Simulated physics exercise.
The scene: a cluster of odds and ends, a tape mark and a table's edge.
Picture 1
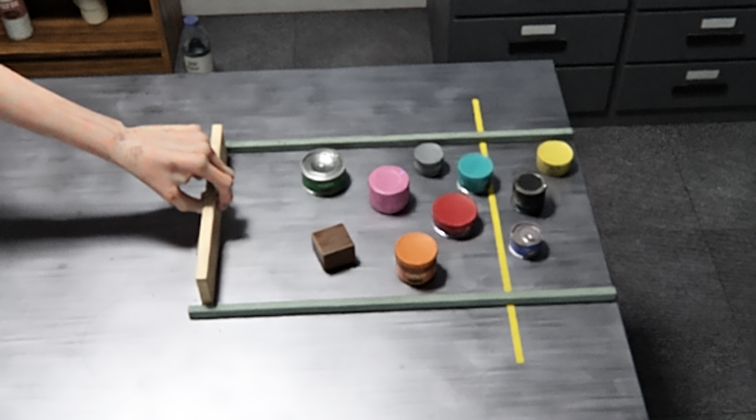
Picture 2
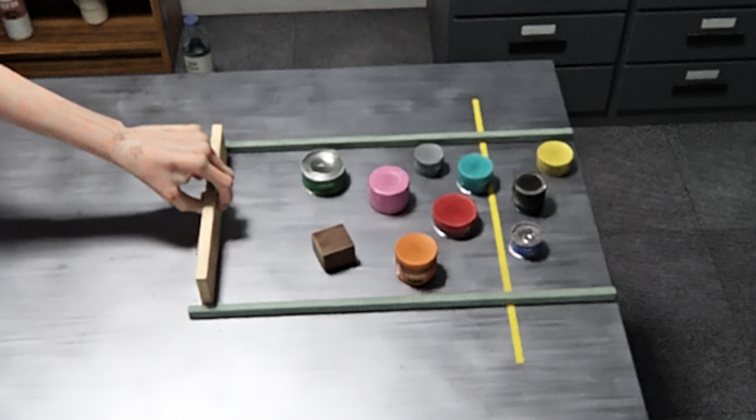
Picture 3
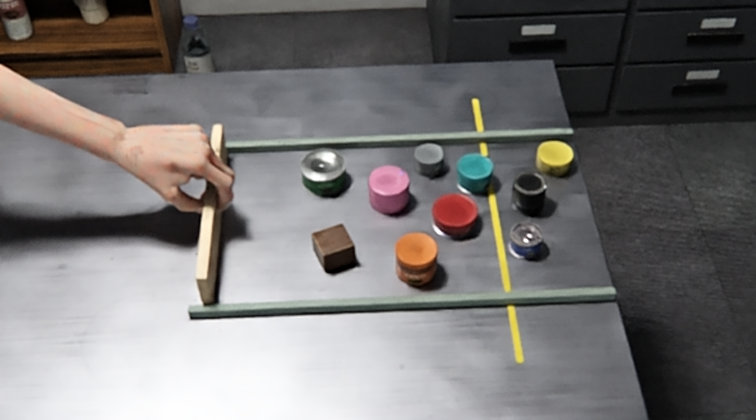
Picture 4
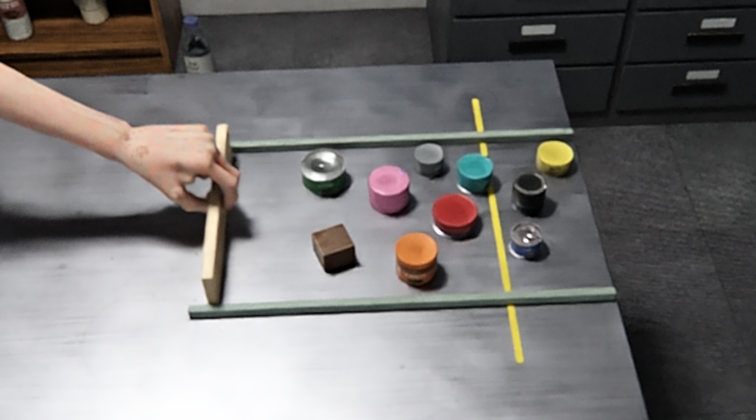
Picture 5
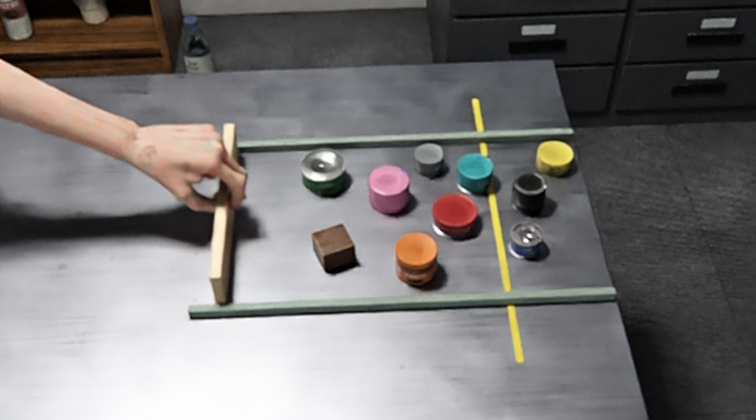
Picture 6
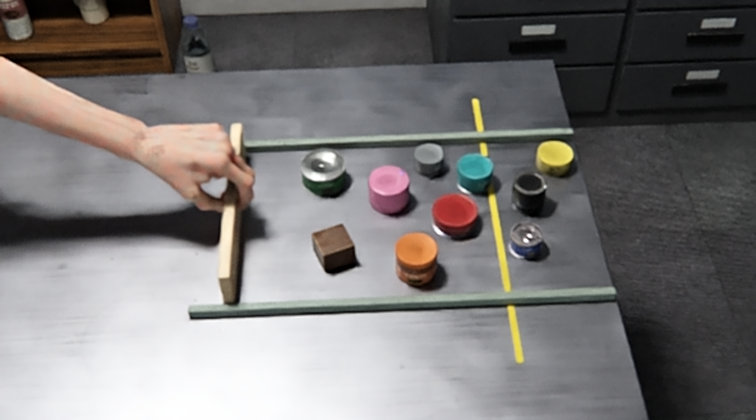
A hand slid an upright wooden board slightly to the right across a dark table, between two green strips, while the colourful tubs, tins and brown block near the yellow tape stayed still.
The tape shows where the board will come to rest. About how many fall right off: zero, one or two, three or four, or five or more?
The number that fall off is zero.
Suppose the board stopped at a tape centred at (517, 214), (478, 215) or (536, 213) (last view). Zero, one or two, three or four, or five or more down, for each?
Taking them in turn, just one or two; none; just one or two.
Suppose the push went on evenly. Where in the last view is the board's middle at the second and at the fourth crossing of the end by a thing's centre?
Its middle is around (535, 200) and later (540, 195).
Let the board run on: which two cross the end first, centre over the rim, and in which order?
In order: The yellow tub, the grey tub.
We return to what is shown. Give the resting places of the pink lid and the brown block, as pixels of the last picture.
The pink lid at (512, 183), the brown block at (519, 245).
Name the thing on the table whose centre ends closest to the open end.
The yellow tub.
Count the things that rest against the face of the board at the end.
That makes 4.
A little later, none off yet; yellow tub at rest near (554, 159); black lid at rest near (529, 193); blue tin at rest near (526, 240).
When it is over, the number that fall off is zero.
